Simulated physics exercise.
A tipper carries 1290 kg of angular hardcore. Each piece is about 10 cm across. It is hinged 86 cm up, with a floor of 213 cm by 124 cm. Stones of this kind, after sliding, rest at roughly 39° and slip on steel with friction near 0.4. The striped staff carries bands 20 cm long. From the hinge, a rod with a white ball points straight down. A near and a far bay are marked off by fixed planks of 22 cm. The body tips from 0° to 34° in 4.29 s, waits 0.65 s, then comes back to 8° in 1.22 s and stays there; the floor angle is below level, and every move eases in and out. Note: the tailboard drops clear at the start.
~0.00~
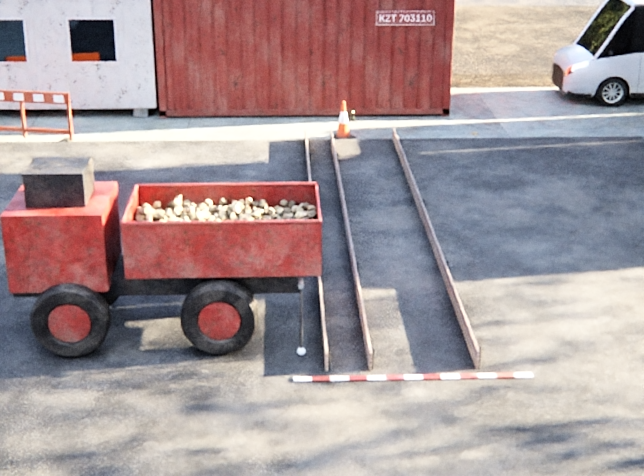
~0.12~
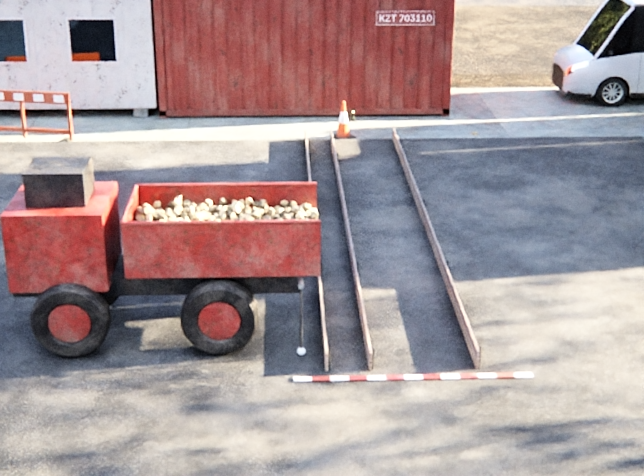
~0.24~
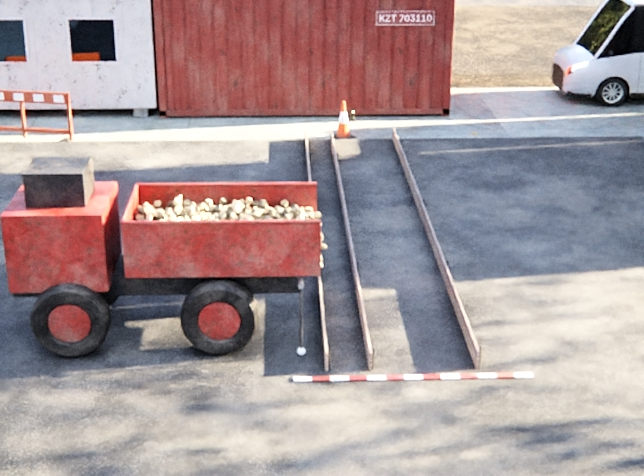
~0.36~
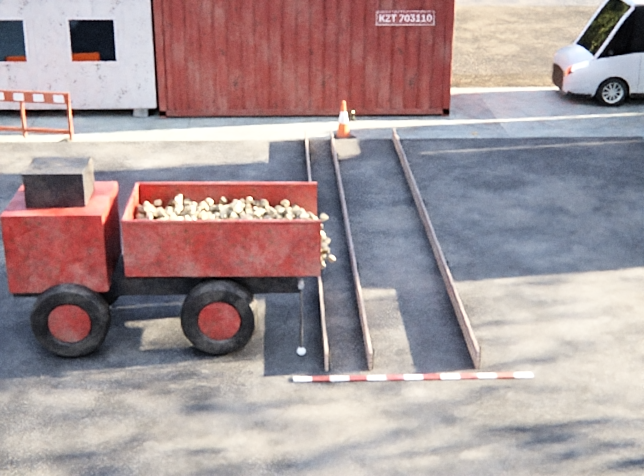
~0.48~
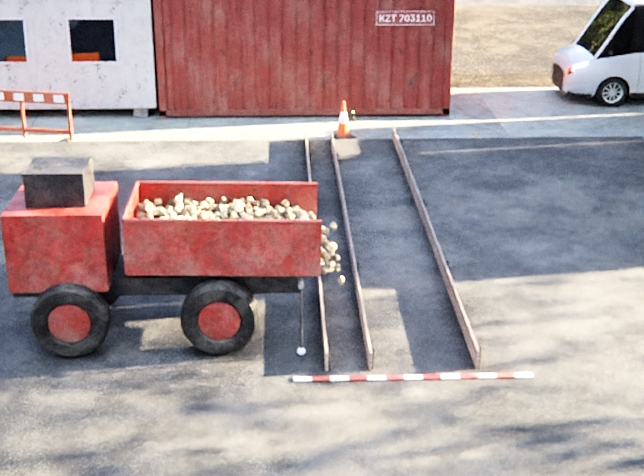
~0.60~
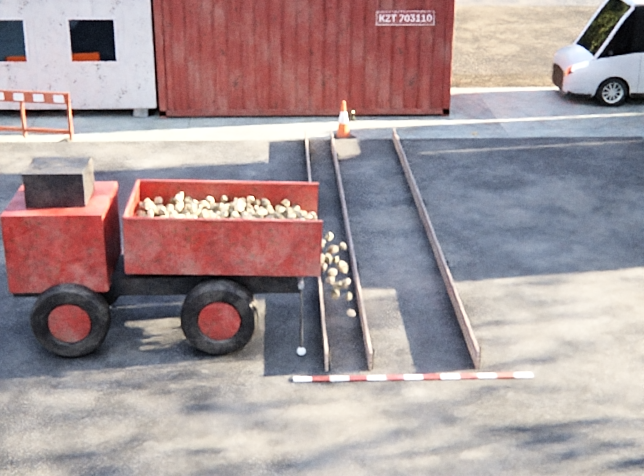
A red tipper truck standing still with a load of pale stones, a few slipping off the right end and dropping.
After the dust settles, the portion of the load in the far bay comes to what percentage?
It comes to roughly 55 per cent.
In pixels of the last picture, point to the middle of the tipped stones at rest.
The resting stones are centred at roughly (369, 317).
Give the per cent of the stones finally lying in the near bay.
About 40 per cent.
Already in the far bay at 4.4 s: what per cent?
Around 30 per cent of it.
After 3.2 s the floor is at 29°; 69 % in the body, 28 % in the near bay, 3 % in the far bay; the foremost stones are at (410, 334).
After 4.4 s the floor is at 34°; 21 % in the body, 2 % short of the bays, 49 % in the near bay, 29 % in the far bay; the foremost stones are at (448, 322).
After 6.6 s the floor is at 8°; 0 % in the body, 5 % short of the bays, 40 % in the near bay, 55 % in the far bay; the foremost stones are at (459, 328).
After 9.7 s the floor is at 8°; 0 % in the body, 5 % short of the bays, 40 % in the near bay, 55 % in the far bay; the foremost stones are at (459, 328).
